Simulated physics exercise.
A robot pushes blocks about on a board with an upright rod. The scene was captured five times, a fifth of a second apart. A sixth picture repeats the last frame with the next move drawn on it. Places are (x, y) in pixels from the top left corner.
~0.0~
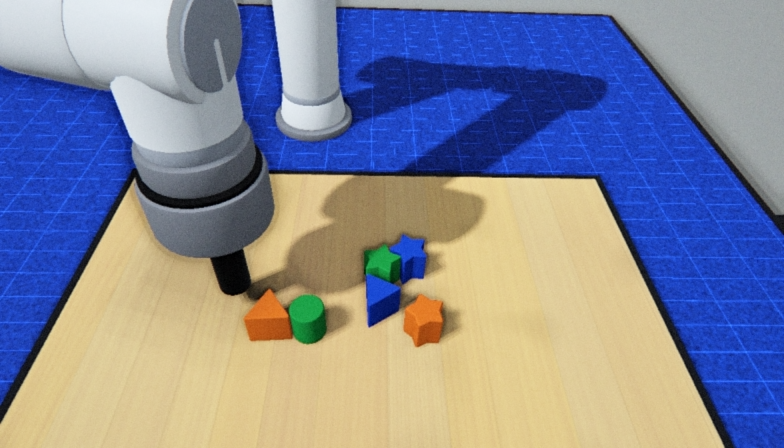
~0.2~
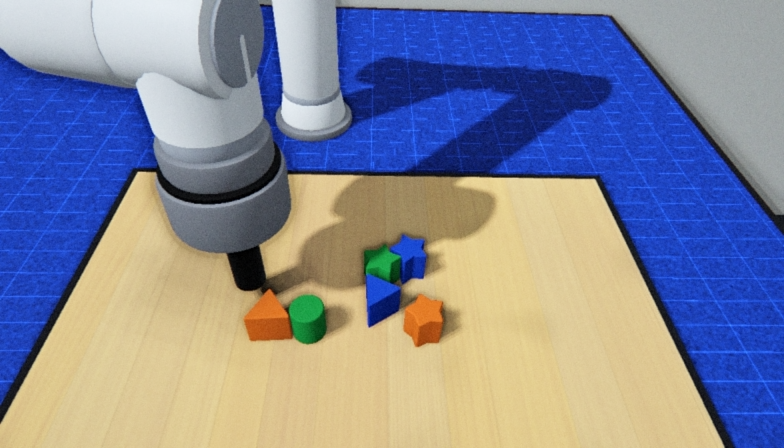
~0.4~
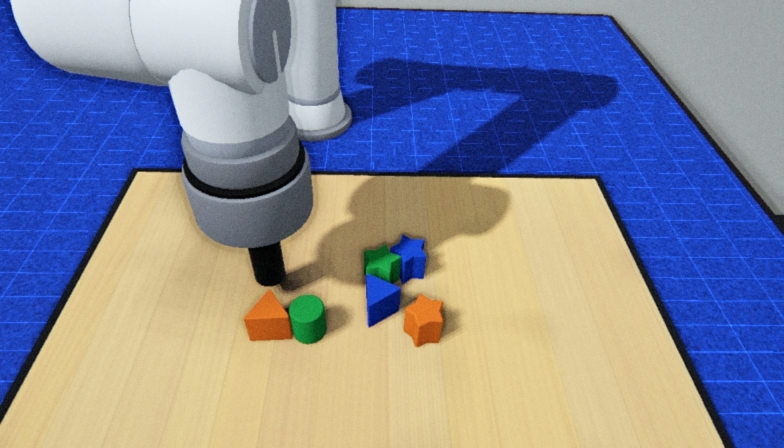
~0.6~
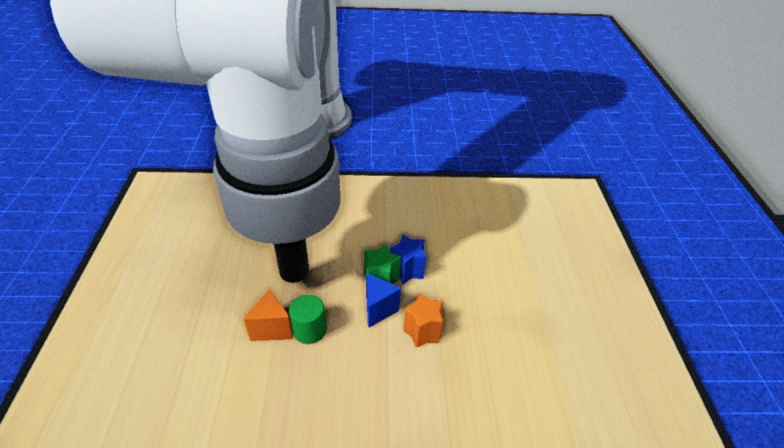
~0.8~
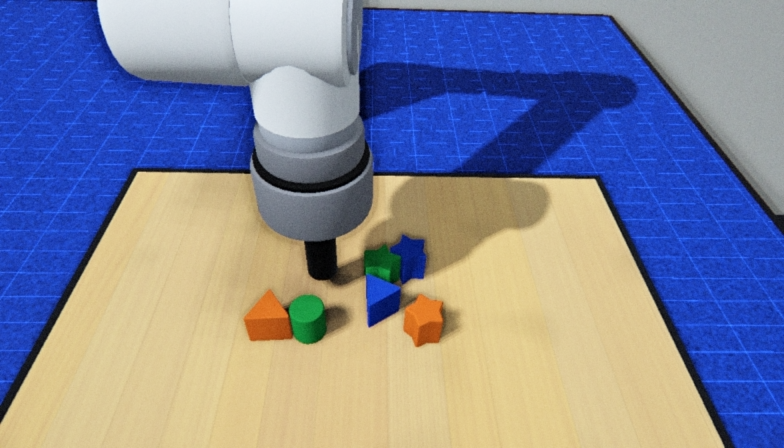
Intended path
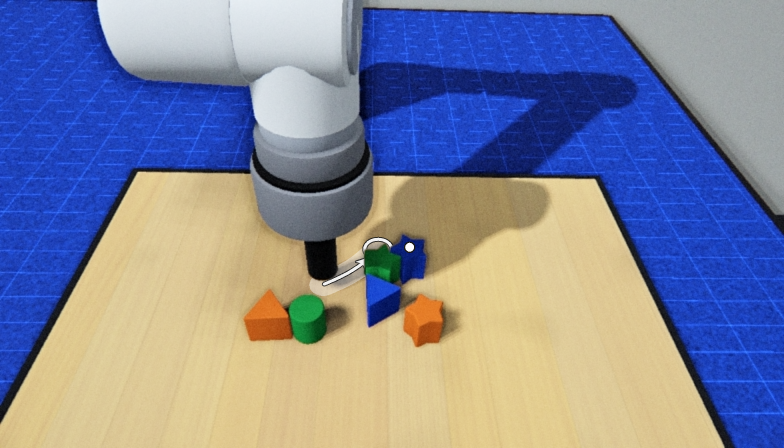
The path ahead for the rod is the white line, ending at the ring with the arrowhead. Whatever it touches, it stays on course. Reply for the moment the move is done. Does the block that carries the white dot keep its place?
No, that is not how it ends up.
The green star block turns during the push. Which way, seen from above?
Prediction: Clockwise.
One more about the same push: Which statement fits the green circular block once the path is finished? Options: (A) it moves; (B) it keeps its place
Letter B.
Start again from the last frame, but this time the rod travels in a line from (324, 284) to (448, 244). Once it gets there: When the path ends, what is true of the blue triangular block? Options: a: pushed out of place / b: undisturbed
The correct letter is b.
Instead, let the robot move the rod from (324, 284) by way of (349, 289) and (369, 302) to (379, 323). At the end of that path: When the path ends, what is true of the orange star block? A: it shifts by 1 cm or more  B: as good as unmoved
(A)
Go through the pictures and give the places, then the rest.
In the first frame, rod tip (236, 284); block tops, green circular block (307, 307); blue triangular block (379, 288); green star block (381, 257); blue star block (410, 247).
In the second frame, rod (251, 280); blocks unchanged.
In the third frame, rod (271, 275); blocks unchanged.
In the fourth frame, rod (295, 272); blocks unchanged.
In the fifth frame, rod (323, 270); green circular block (307, 307); blue triangular block (379, 288); green star block (381, 257); blue star block (410, 247).
Path on the board, from (324, 284) via (355, 269), ending at (378, 249); the dot is on the blue star block.
The first path, step by step. Halfway along, rod (355, 254); green star block (384, 257), turned 15° clockwise; blue star block (413, 247).
At the end, rod (379, 235); green circular block in place; blue triangular block in place; green star block (386, 252), turned 60° clockwise; blue star block (421, 248), turned 10° anticlockwise.
